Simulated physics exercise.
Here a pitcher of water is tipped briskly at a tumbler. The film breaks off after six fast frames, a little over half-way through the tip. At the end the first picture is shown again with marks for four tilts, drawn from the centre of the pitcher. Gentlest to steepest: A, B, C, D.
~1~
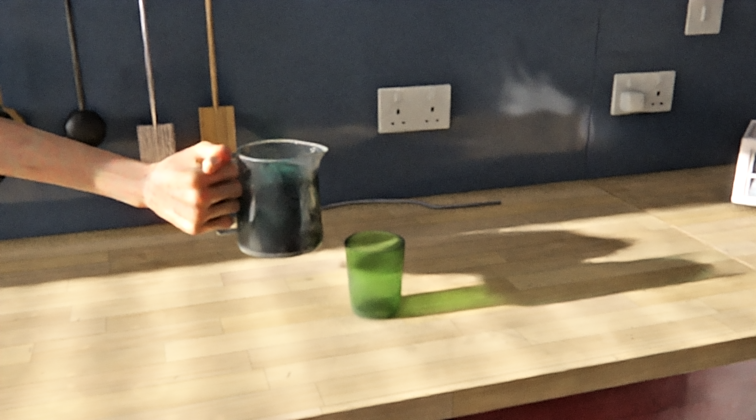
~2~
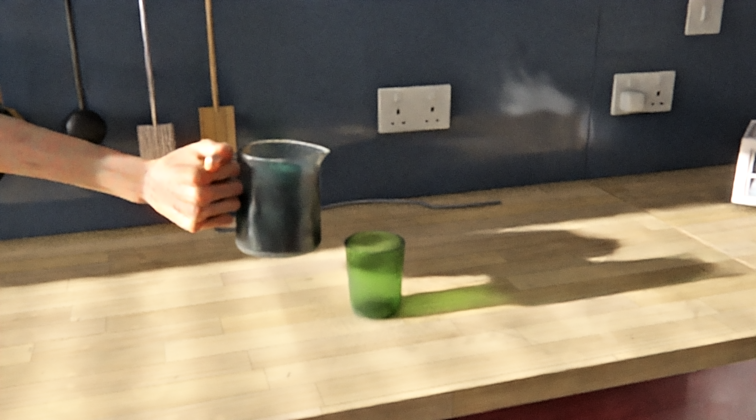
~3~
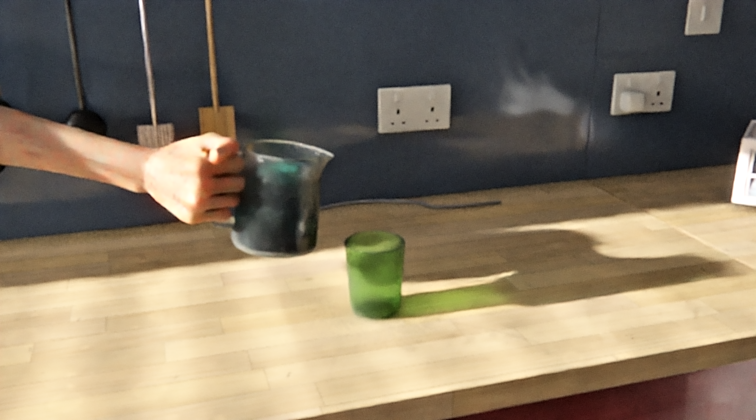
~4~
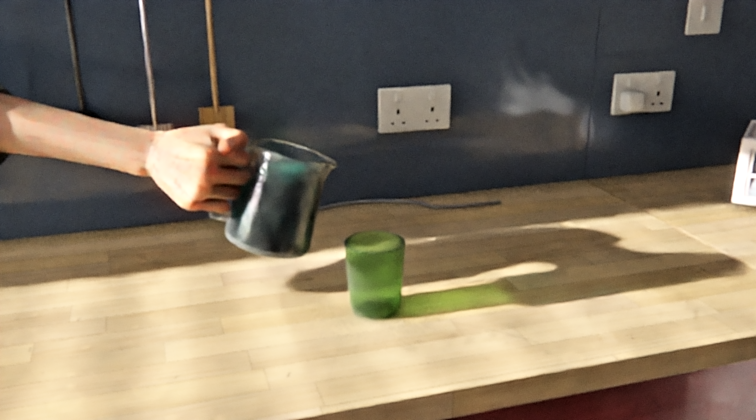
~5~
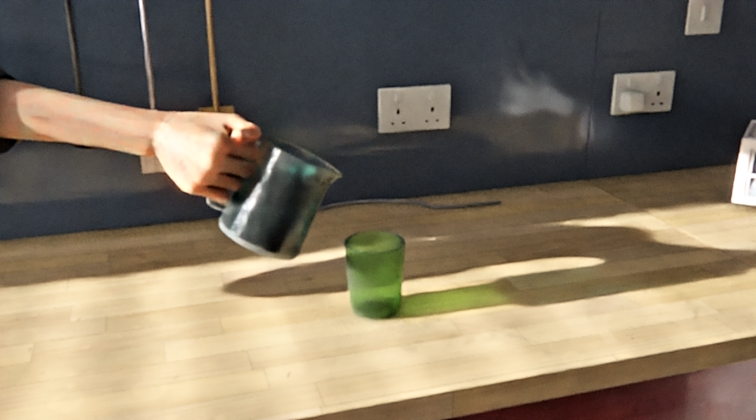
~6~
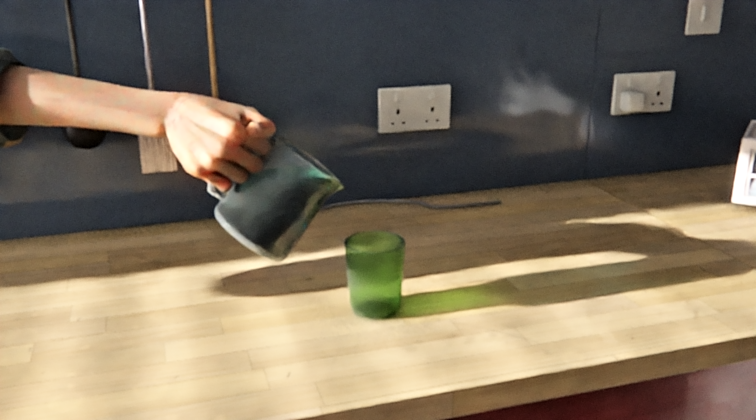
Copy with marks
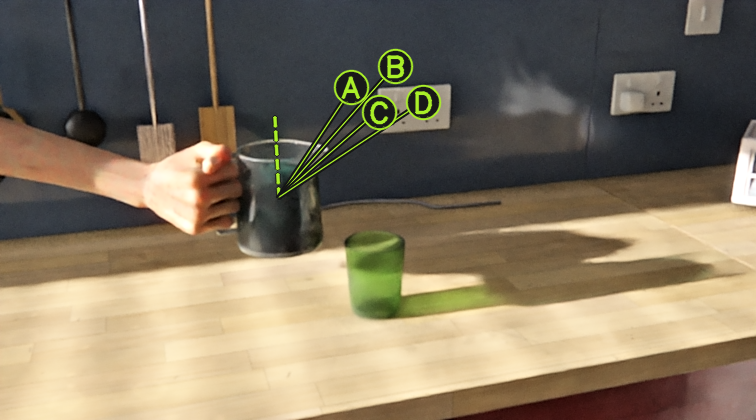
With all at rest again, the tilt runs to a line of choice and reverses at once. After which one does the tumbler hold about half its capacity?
Choose D.
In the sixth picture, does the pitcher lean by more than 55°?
No.
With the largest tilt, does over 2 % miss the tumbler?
No.
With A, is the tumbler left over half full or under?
Under.
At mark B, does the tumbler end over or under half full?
Under.
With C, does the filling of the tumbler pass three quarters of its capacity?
No.
In lime, A at (342, 101); B at (383, 78); C at (364, 122); D at (408, 111).
With A, the tumbler ends with about 7 % of what it can hold.
With B, the tumbler ends with about 17 % of what it can hold.
With C, the tumbler ends with about 30 % of what it can hold.
With D, the tumbler ends with about 49 % of what it can hold.
